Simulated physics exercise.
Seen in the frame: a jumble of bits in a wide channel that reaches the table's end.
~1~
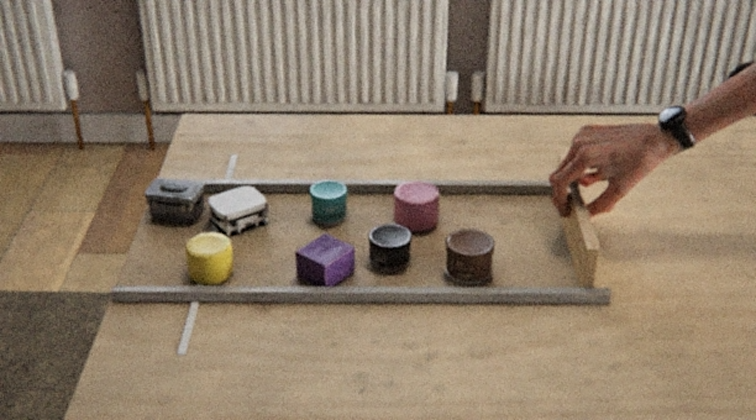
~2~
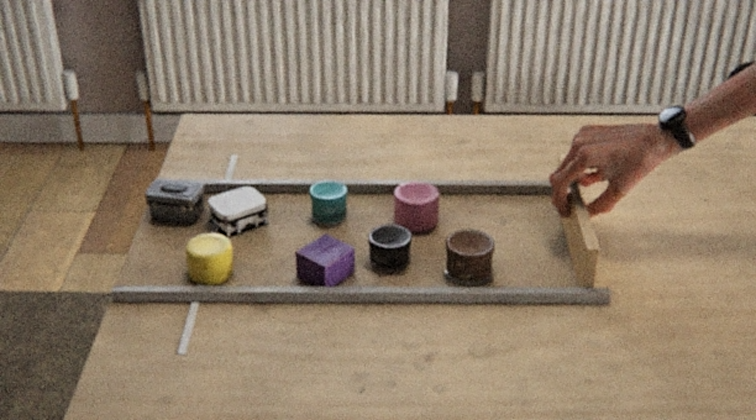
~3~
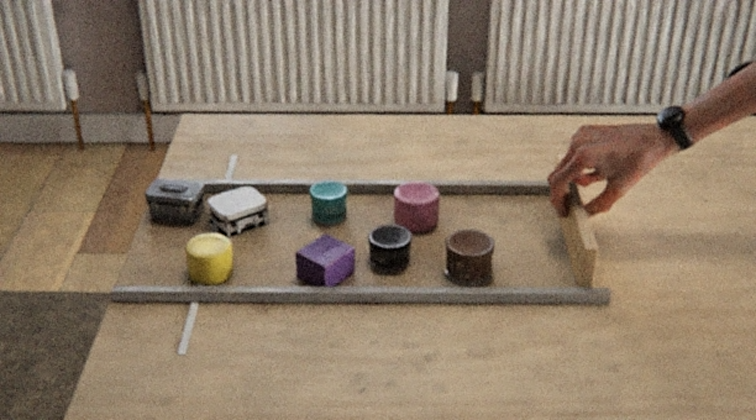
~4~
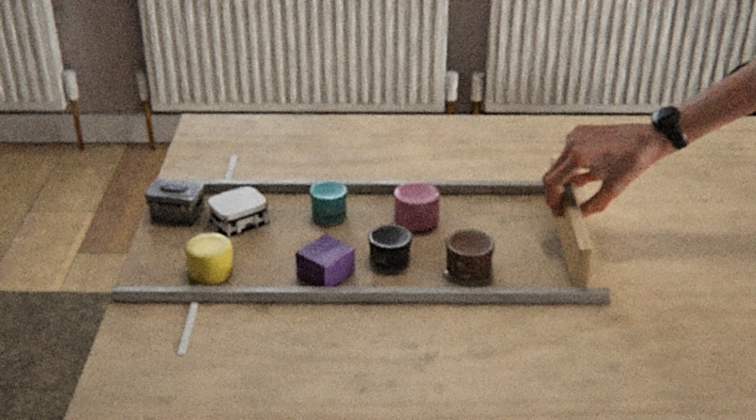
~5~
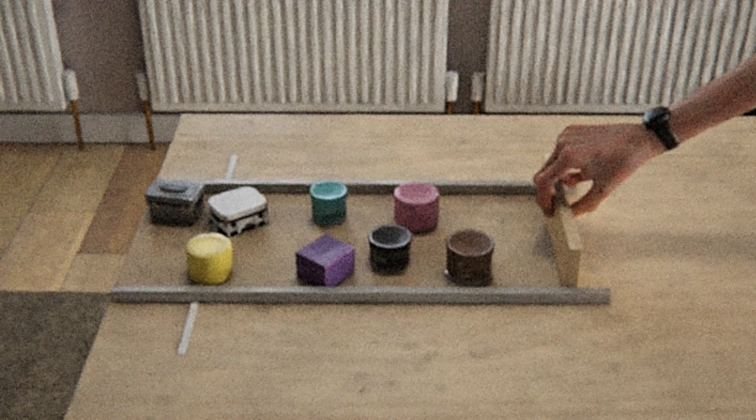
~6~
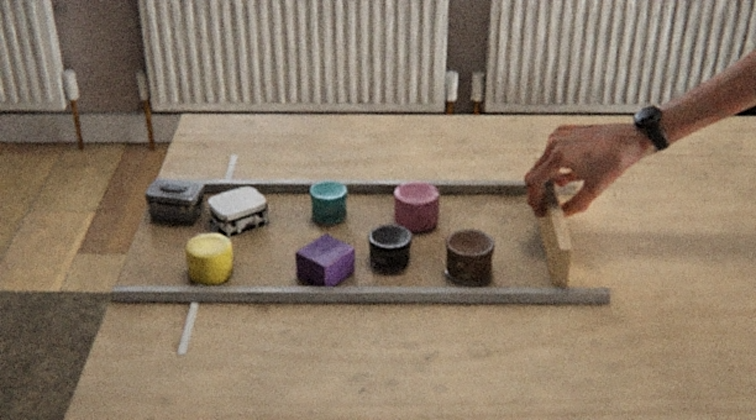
On a wooden table in front of white radiators, eight small containers and blocks, among them a yellow lid and a purple block, sit between two grey rails. A hand wearing a dark watch holds a wooden board upright at the right, then slides it slightly left while the objects stay still.
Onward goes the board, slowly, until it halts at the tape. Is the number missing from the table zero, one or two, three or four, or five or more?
Turns out one or at most two get shoved off the end.
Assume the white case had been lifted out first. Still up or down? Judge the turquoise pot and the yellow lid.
Looking at the two, the turquoise pot stays up top and the yellow lid ends up below.
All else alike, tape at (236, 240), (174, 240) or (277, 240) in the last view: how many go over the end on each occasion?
So, one try after another, the floor gets 0, then 4, then 0.
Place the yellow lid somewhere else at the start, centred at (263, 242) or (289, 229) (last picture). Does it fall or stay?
Taking the two places in turn: It doesn't drop, then it doesn't drop.
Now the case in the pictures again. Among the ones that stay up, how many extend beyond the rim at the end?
Number: 3.
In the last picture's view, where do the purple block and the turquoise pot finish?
Listed in order, first is (132, 268) and the other is (194, 189).
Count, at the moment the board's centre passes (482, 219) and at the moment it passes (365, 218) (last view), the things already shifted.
1 by the first point, 5 by the second.
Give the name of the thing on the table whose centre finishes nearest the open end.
That would be the grey case, the foremost.
A little later, none off yet; grey case at rest near (176, 201); yellow lid at rest near (210, 259); white case at rest near (238, 212).
When it is over, the number that fall off is one or two; down, yellow lid.
